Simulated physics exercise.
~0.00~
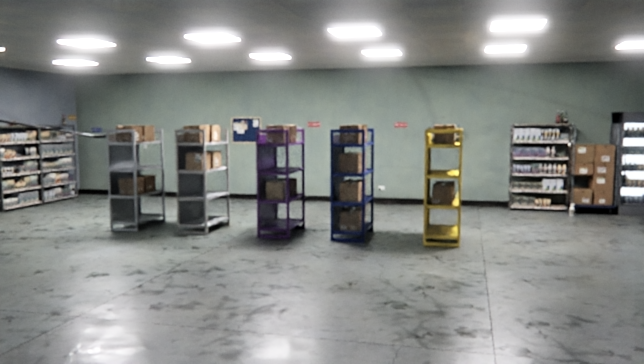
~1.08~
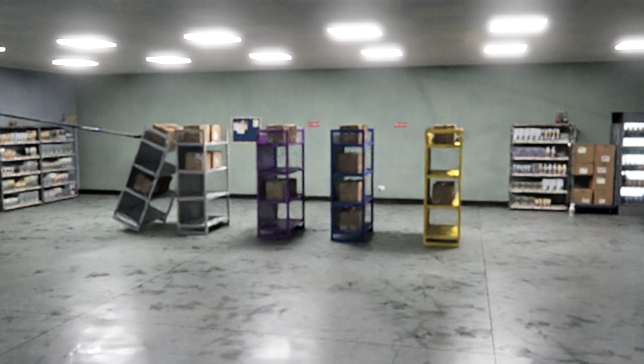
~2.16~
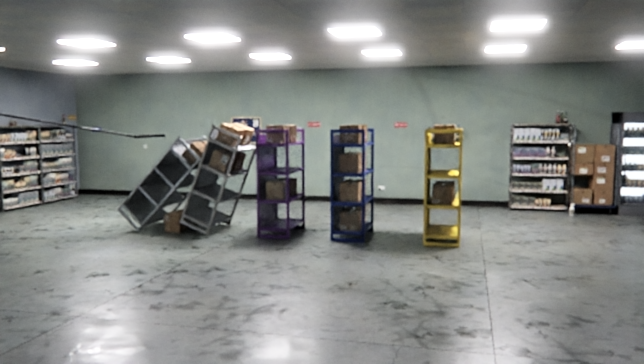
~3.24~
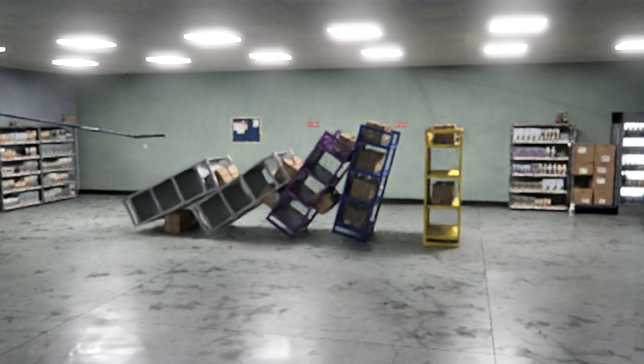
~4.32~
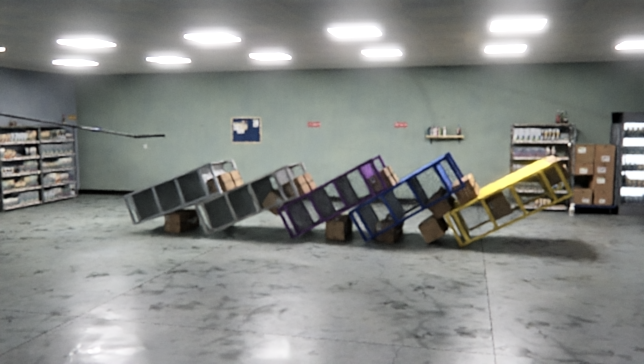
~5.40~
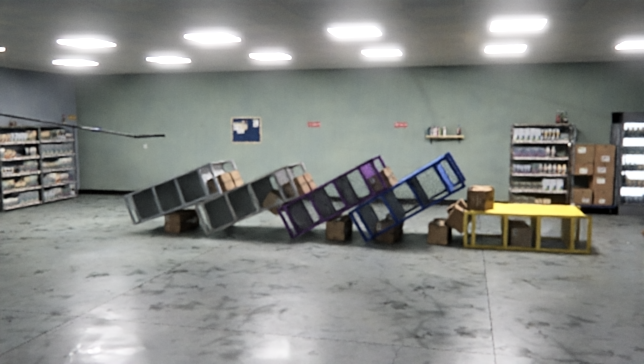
The footage shows five shelving units holding cartons in a row as a pole from the left tips the first grey one rightward, toppling the others in turn and spilling cartons, until four rest leaning steeply and the yellow one lies flat on the floor.
